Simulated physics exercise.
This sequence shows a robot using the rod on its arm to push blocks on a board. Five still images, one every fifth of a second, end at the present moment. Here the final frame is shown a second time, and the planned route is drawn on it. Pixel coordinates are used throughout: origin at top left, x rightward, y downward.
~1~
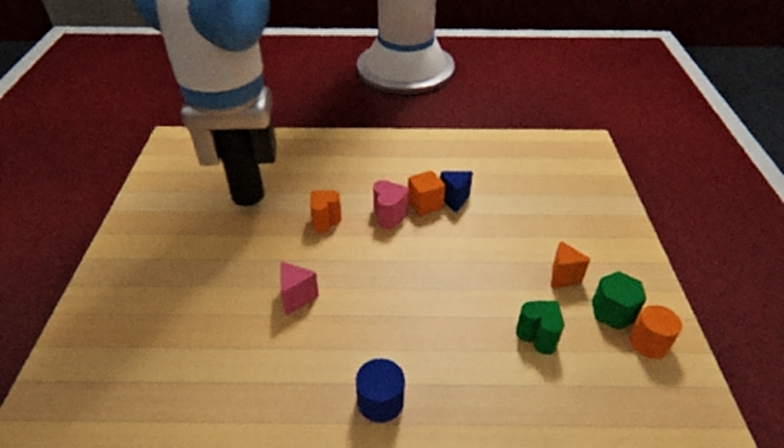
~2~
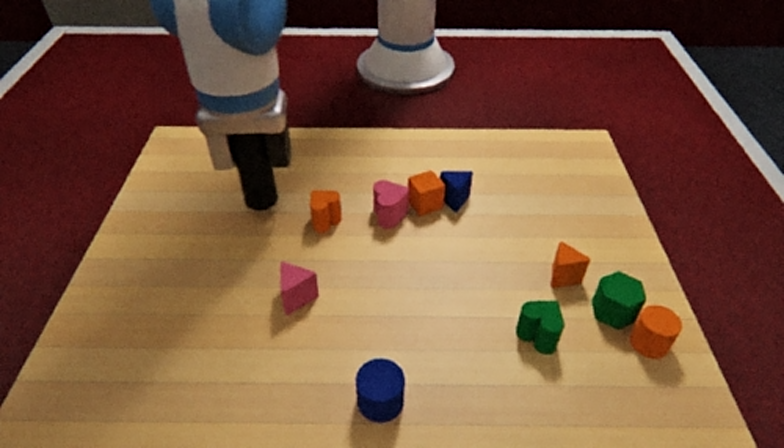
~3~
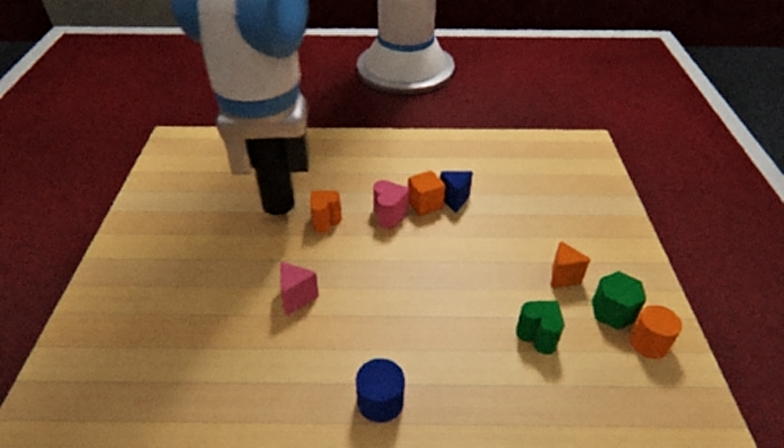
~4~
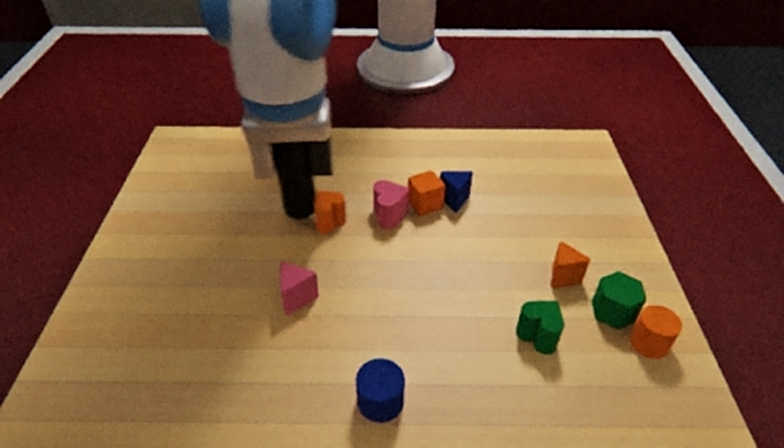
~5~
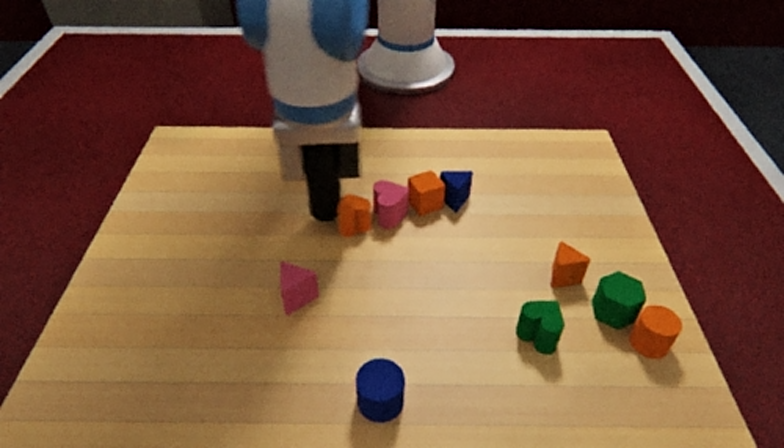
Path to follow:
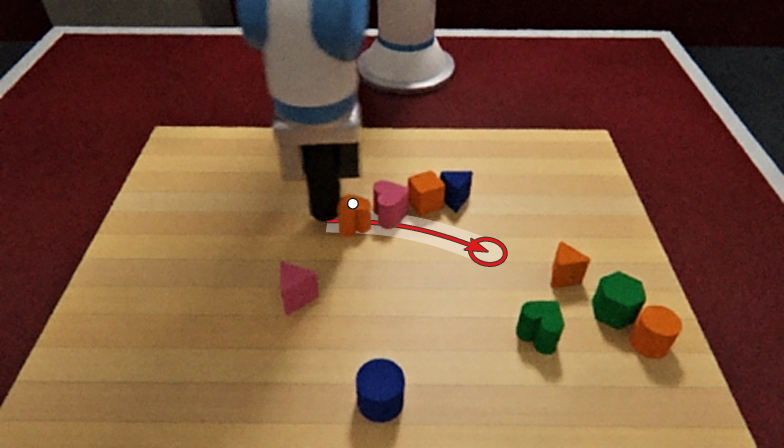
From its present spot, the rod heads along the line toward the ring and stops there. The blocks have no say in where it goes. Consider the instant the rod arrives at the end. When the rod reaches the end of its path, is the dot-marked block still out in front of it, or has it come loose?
The rod moves past it.
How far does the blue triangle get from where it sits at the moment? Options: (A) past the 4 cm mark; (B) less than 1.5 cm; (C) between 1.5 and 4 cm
Correct choice: C.
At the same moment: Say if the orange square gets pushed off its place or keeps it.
It gets moved.
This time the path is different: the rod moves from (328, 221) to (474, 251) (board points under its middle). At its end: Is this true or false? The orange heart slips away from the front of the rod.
That is false.
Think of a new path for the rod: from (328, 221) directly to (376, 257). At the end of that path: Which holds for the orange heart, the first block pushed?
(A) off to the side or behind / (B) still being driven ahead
My pick is A.
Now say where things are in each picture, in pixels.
In the first frame, lower end of the rod (248, 196), tops of blocks, orange heart (323, 198), pink heart (389, 192), orange square (426, 181), blue triangle (457, 177).
In the second frame, rod (262, 200), blocks as before.
In the third frame, rod (279, 205), blocks as before.
In the fourth frame, rod (301, 208), orange heart (327, 199).
In the fifth frame, rod (327, 210), orange heart (353, 204), pink heart (389, 192), orange square (426, 181), blue triangle (457, 177).
The drawn path runs from (328, 221) through (409, 227) to (488, 252); the dot is on the orange heart.
The first path, step by step. One third of the way, rod (382, 213); orange heart (402, 216), turned 40° clockwise; pink heart (411, 189), turned 40° anticlockwise; orange square (436, 177); blue triangle (461, 176).
Two thirds of the way, rod (437, 223); orange heart (429, 231), turned 85° clockwise; pink heart (423, 187), turned 65° anticlockwise; orange square (446, 173); blue triangle (471, 173), turned 15° clockwise.
At the end, rod (490, 241); orange heart (430, 231), turned 90° clockwise; pink heart (423, 187), turned 65° anticlockwise; orange square (446, 173); blue triangle (471, 173), turned 15° clockwise.
